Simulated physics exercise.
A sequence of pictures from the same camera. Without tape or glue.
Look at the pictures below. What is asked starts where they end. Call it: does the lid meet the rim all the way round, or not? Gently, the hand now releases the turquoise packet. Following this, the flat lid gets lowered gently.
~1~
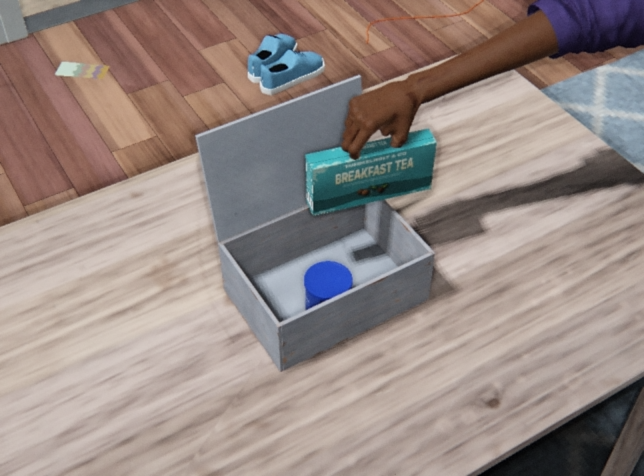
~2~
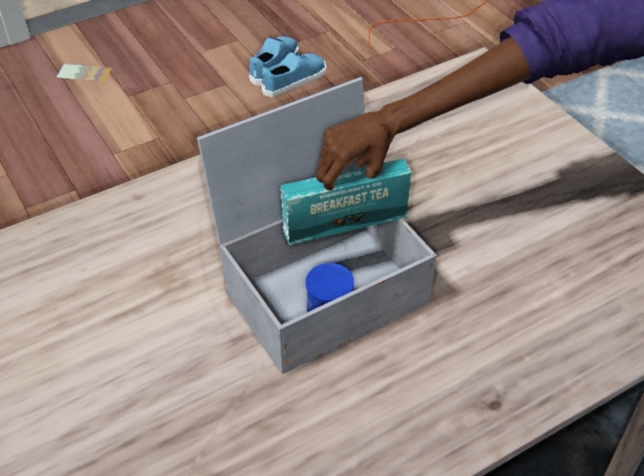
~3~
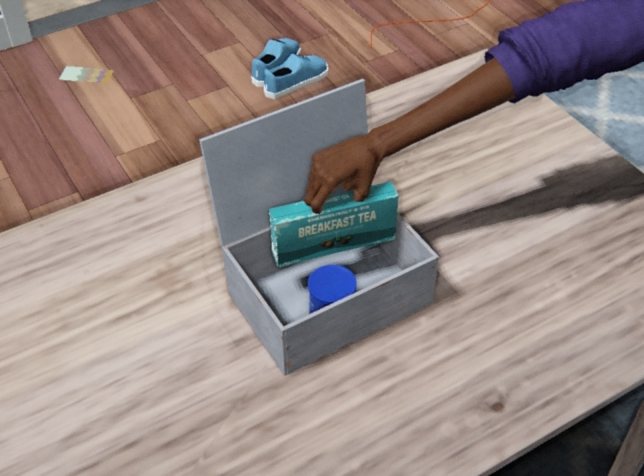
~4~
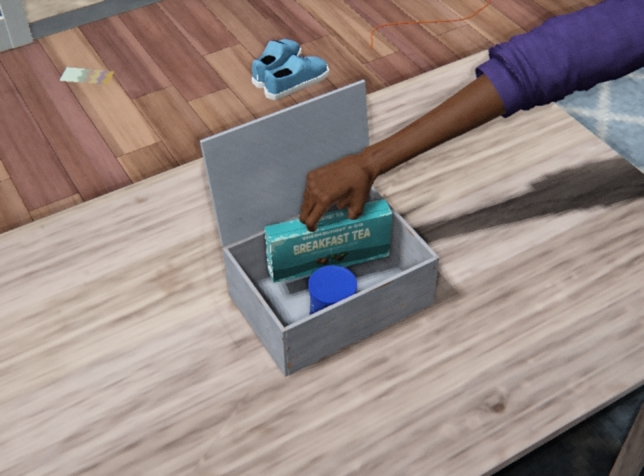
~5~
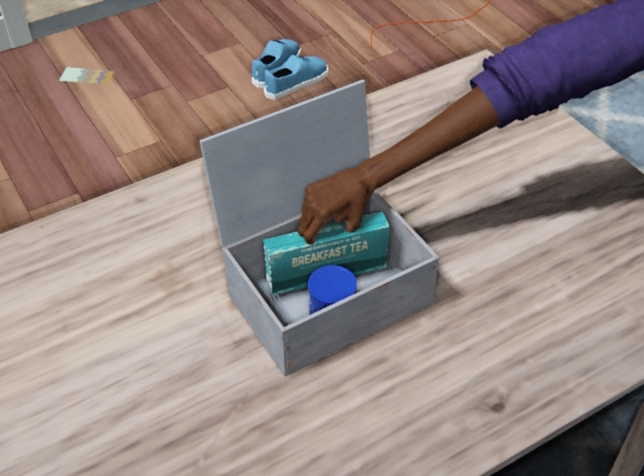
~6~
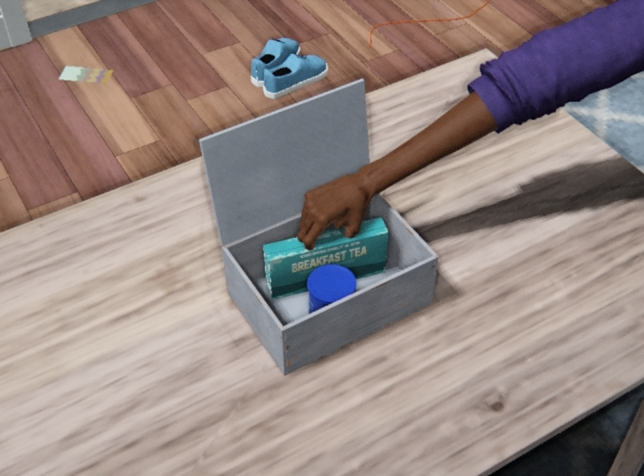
It meets the rim all the way round.
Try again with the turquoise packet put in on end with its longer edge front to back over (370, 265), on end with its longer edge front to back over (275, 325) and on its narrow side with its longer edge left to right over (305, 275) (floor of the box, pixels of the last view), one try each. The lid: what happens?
The lid won't shut the first time, won't shut the second time and does shut the third time.
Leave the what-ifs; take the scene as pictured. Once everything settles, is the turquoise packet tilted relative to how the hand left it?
As it turns out, it keeps its original angle.
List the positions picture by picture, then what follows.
The first picture shows still above its spot; turquoise packet (371, 172); blue tin (328, 294).
The second picture shows still above its spot; turquoise packet (346, 202); blue tin (330, 296).
The third picture shows still above its spot; turquoise packet (334, 225); blue tin (332, 298).
The fourth picture shows still above its spot; turquoise packet (329, 242); blue tin (333, 299).
The fifth picture shows still above its spot; turquoise packet (327, 254); blue tin (332, 298).
The sixth picture shows in place under the hand; turquoise packet (326, 259); blue tin (332, 297).
Then, 1.40 s past the last view, lid 72° above the rim.
Then, 2.00 s past the last view, lid 33° above the rim.
Finally, lid shut; both still in place. Final places as the last picture's camera would see them, turquoise packet near (326, 260).
